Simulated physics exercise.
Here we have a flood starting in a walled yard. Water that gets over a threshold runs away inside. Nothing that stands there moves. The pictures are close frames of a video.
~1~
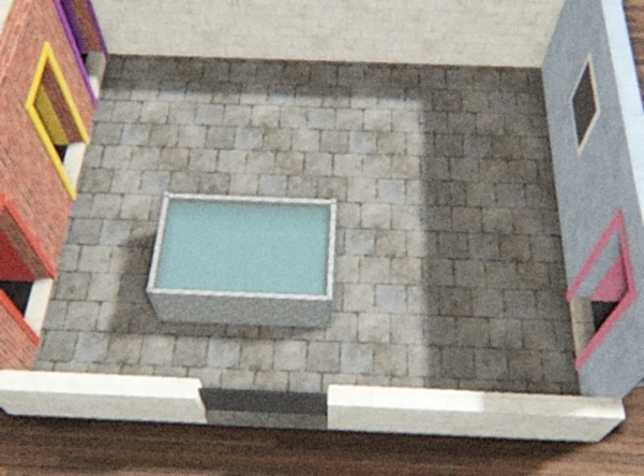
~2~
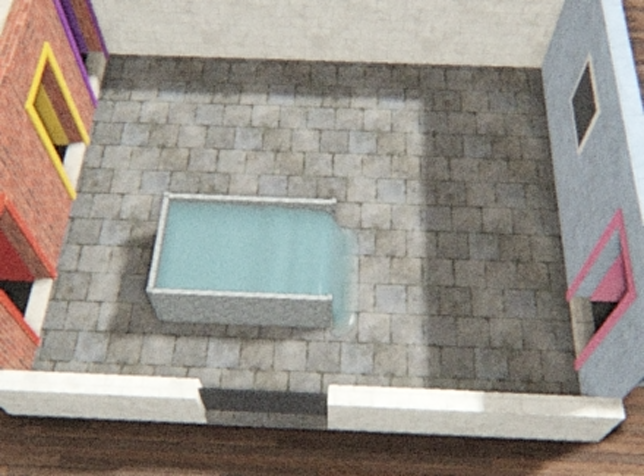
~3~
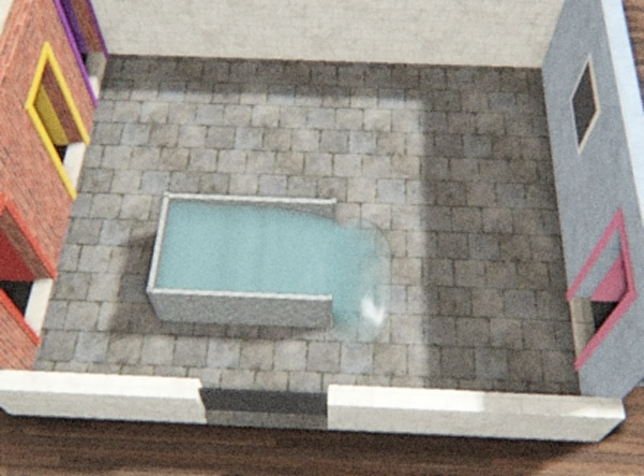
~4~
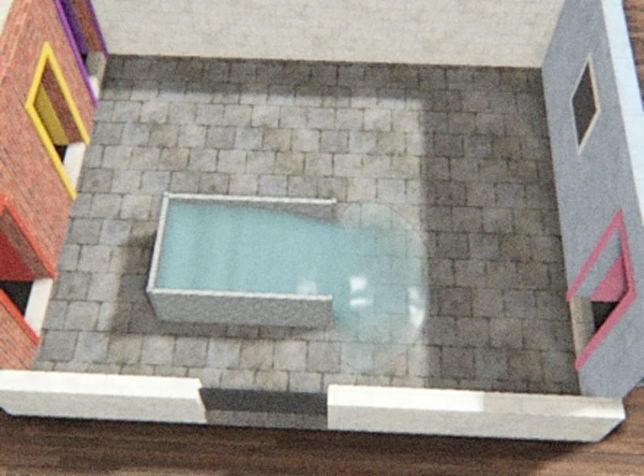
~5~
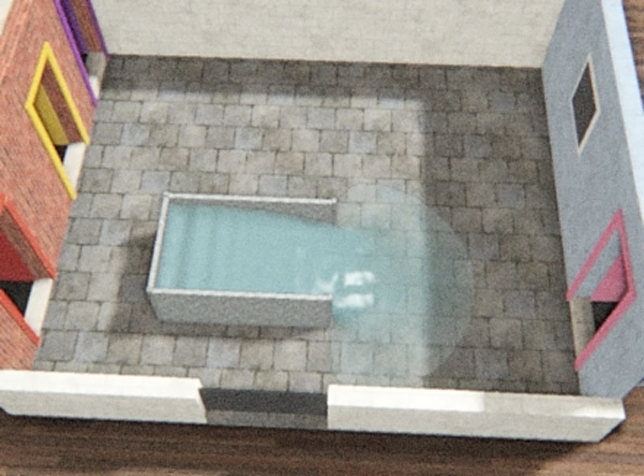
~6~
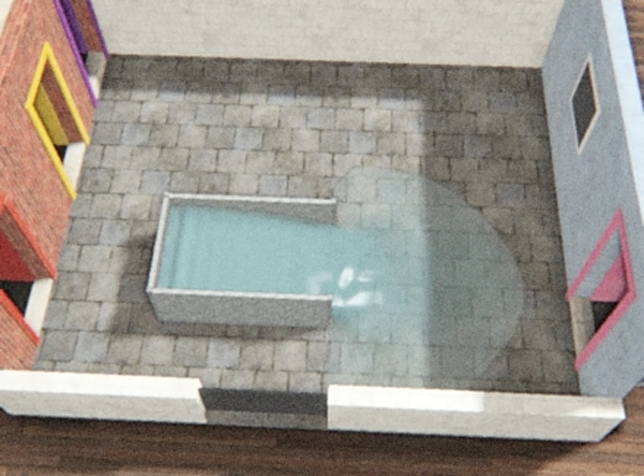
In a walled yard paved with grey stone, between a red brick wall and a blue-grey one, a rectangular tank holds still, pale blue water. The tank's right side opens and water pours out onto the paving, then fans out to the right in a widening, thinning, rounded sheet.
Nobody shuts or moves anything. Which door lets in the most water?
The pink doorway takes the most.
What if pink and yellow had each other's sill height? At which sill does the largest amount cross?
Most goes in at the pink-painted one.
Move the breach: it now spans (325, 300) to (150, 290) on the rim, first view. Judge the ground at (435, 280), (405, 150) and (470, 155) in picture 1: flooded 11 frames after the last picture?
In turn: Wet, free of water, free of water.
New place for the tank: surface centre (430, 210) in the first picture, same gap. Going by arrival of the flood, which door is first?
It is the pink door.
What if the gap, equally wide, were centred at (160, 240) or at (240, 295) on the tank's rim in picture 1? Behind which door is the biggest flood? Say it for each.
In turn: The red-painted one, the one in red.
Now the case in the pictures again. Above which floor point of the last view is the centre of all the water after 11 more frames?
Roughly at (407, 275).
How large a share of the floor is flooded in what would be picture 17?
About 40 per cent.
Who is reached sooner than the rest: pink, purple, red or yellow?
I say the pink one.
A moment on, water covers 35 % of the floor; red door not reached, purple door not reached, pink door some in, yellow door not reached.
Next, water covers 40 % of the floor; red door not reached, purple door not reached, pink door a lot in, yellow door not reached.
Then, water covers 40 % of the floor; red door not reached, purple door not reached, pink door a lot in, yellow door not reached.
Later, water covers 80 % of the floor; red door not reached, purple door wet at the sill, nothing in, pink door a lot in, yellow door not reached.
In the end, water covers 100 % of the floor; red door some in, purple door wet at the sill, nothing in, pink door a lot in, yellow door a trickle in; the pink door has let in the most.
